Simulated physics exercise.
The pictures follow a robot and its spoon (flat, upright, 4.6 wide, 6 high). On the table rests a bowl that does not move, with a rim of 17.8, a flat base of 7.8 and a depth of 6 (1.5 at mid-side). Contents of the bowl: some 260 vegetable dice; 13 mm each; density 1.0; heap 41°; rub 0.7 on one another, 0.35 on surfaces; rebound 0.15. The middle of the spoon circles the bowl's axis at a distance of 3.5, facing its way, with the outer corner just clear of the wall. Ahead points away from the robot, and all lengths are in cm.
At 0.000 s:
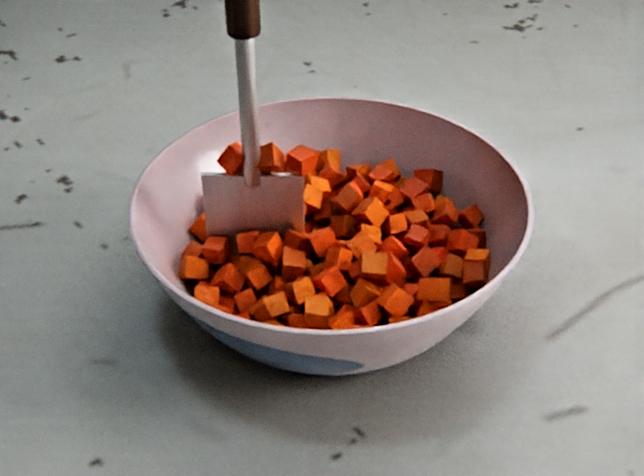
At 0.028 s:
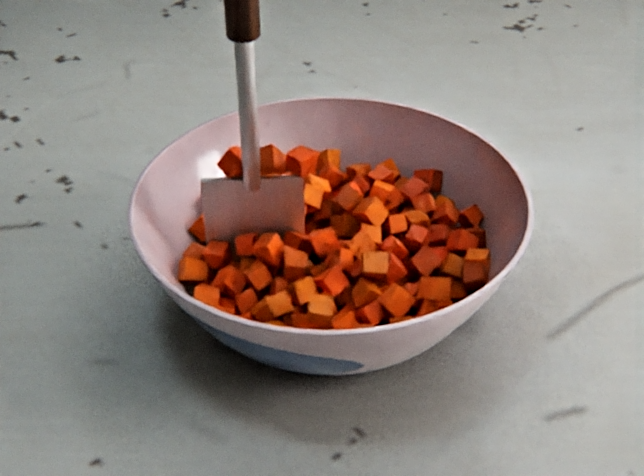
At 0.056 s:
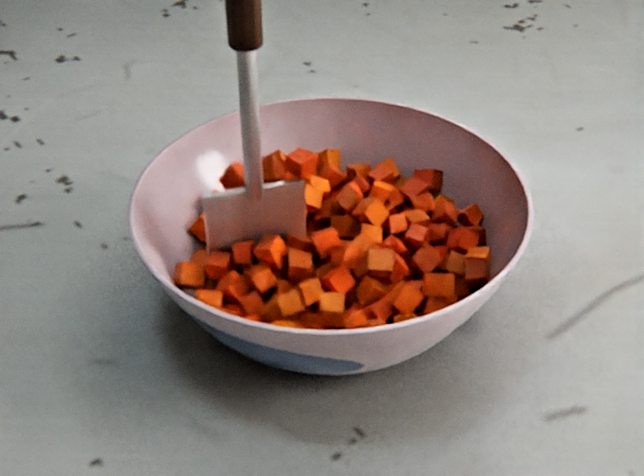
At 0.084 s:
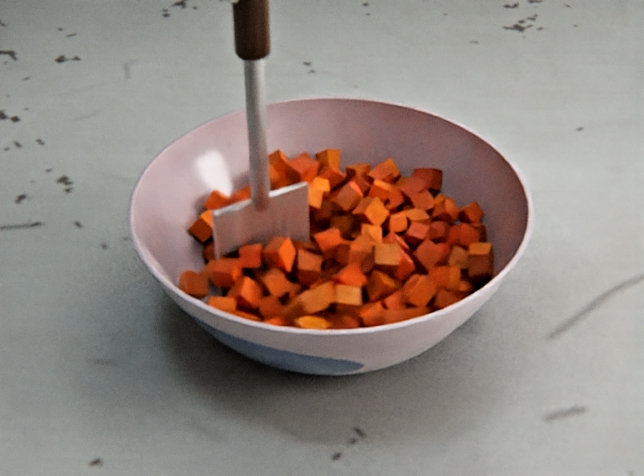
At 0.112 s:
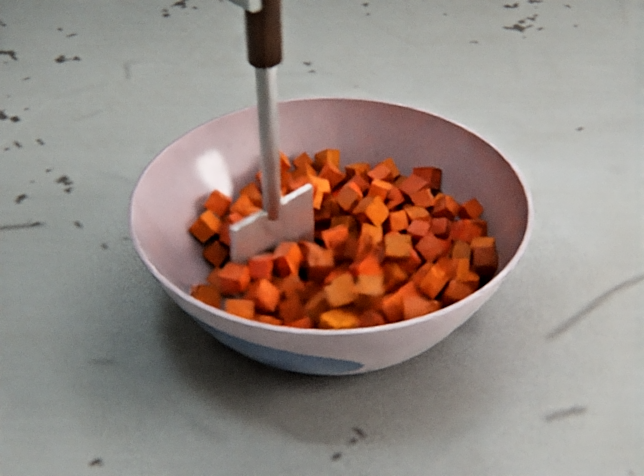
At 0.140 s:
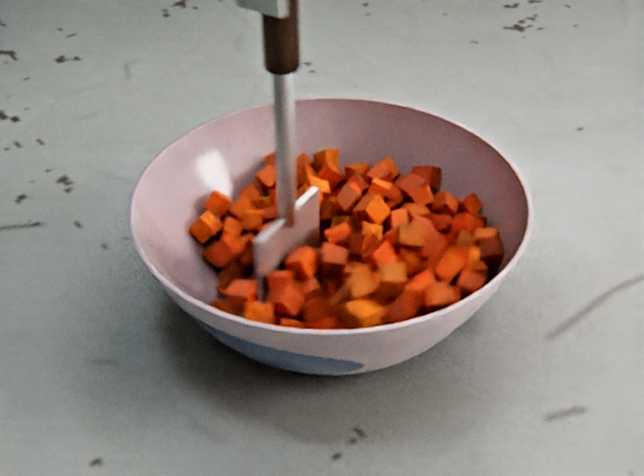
A flat spatula moving toward the viewer and rightward through orange vegetable cubes in a pink bowl, turning and pushing them.
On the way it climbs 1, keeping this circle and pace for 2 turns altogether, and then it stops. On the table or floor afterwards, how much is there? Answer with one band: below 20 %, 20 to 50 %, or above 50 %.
20 to 50 %.
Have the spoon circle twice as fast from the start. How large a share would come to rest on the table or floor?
I'd expect about 60 %.
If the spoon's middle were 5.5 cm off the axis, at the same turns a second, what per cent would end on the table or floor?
Some 15 percent would.
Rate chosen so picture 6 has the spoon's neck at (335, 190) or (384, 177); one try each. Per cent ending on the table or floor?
Some 45 and 65 per cent respectively.
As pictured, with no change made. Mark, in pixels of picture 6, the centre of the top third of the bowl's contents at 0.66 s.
Upper-third centre: Approx. (198, 202) px.
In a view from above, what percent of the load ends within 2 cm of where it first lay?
Around 5 in a hundred, roughly.
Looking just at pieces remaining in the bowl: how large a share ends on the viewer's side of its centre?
Near 65 per cent of what stays in the bowl.
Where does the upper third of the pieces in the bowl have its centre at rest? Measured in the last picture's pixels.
Estimated centre: (241, 279).
By 0.66 s, 320° round, highest piece 8 above the table; 218 in the bowl, 39 on the table or floor, 7 in flight or on the tool.
By 1.17 s, 220° round, highest piece 8 above the table; 178 in the bowl, 85 on the table or floor, 1 in flight or on the tool.
By 1.63 s, 0° round, highest piece 7 above the table; 159 in the bowl, 105 on the table or floor.
By 2.33 s, 0° round, highest piece 7 above the table; 159 in the bowl, 105 on the table or floor.
Final count, 159 in the bowl, 105 on the table or floor. That is 40 % on the table or floor.
